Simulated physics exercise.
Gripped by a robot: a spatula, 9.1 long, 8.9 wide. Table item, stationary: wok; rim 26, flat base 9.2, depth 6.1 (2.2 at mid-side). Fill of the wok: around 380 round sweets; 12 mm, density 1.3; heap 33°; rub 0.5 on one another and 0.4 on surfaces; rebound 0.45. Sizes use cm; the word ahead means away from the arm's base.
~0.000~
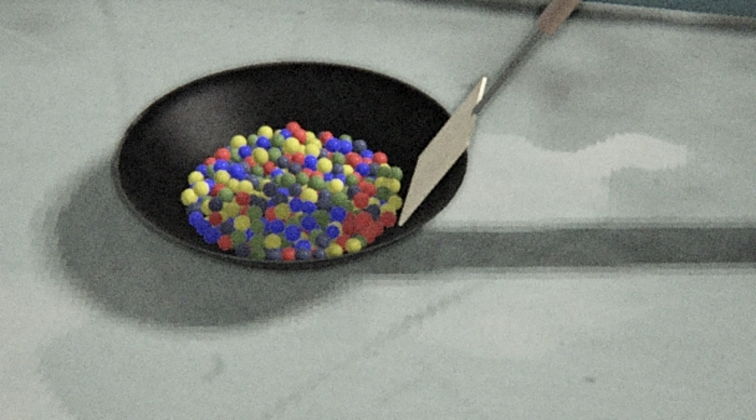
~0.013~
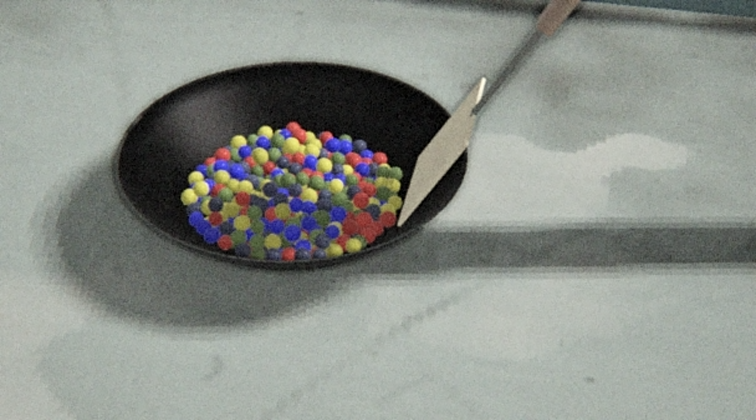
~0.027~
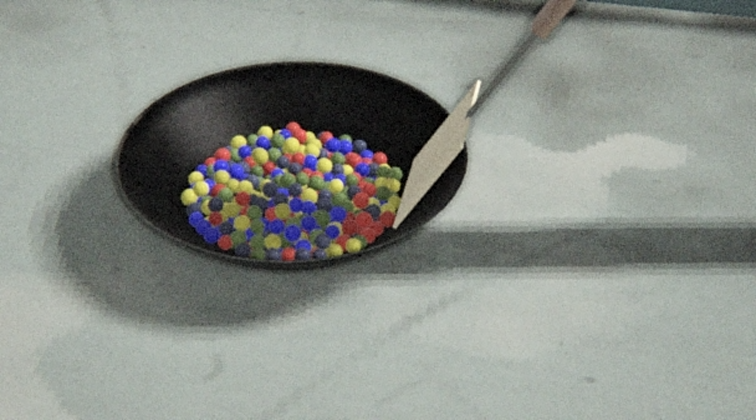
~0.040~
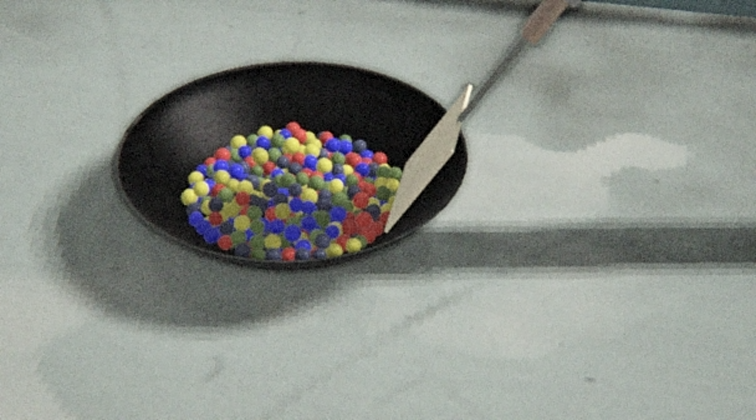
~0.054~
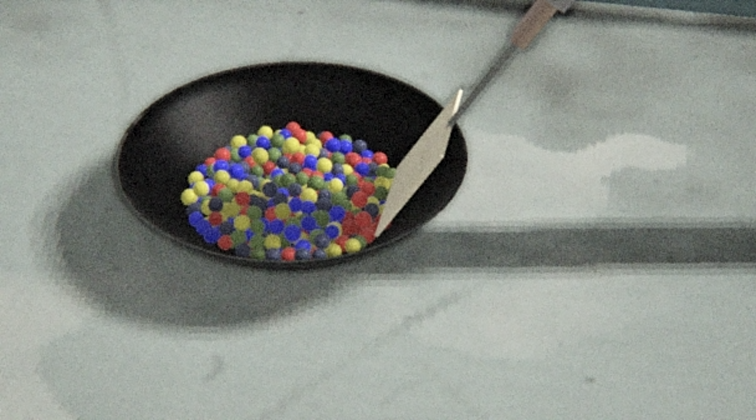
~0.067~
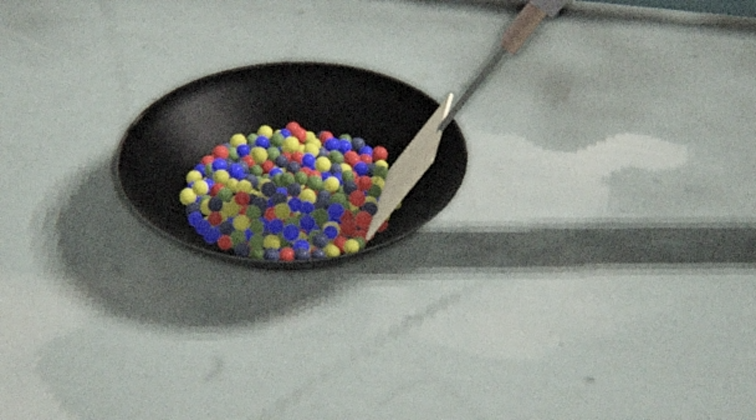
A dark wok full of small red, blue, yellow and green balls sat on a pale surface while a spatula at its right side slid slowly left and slightly down into their edge.
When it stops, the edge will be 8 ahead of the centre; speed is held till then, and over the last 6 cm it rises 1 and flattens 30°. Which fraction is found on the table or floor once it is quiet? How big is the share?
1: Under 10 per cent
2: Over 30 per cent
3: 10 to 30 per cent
Answer: 3.
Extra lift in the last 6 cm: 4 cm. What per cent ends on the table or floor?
You'd expect near 25 percent of it there.
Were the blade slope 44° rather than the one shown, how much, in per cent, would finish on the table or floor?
Then roughly 20 percent.
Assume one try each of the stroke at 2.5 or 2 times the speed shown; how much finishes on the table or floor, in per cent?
Around 55 per cent and around 50 per cent.
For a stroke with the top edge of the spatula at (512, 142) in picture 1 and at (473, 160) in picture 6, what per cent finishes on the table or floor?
About 20 per cent.
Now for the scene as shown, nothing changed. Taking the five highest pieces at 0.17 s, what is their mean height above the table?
Height: Some 5 cm.
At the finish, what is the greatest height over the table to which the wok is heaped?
Close to 8.0 centimetres high.
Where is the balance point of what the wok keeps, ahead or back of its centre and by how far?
It sits some 4.5 centimetres ahead of centre.
After 0.17 s, sloping 59°, highest piece 6 above the table; 384 in the wok.
After 0.28 s, sloping 48°, highest piece 8 above the table; 381 in the wok, 3 on the blade or in flight.
After 0.53 s, sloping 29°, highest piece 8 above the table; 303 in the wok, 75 on the table or floor, 6 on the blade or in flight.
After 1.58 s, sloping 29°, highest piece 8 above the table; 302 in the wok, 82 on the table or floor.
At rest, 302 in the wok, 82 on the table or floor. That is 21 % on the table or floor.
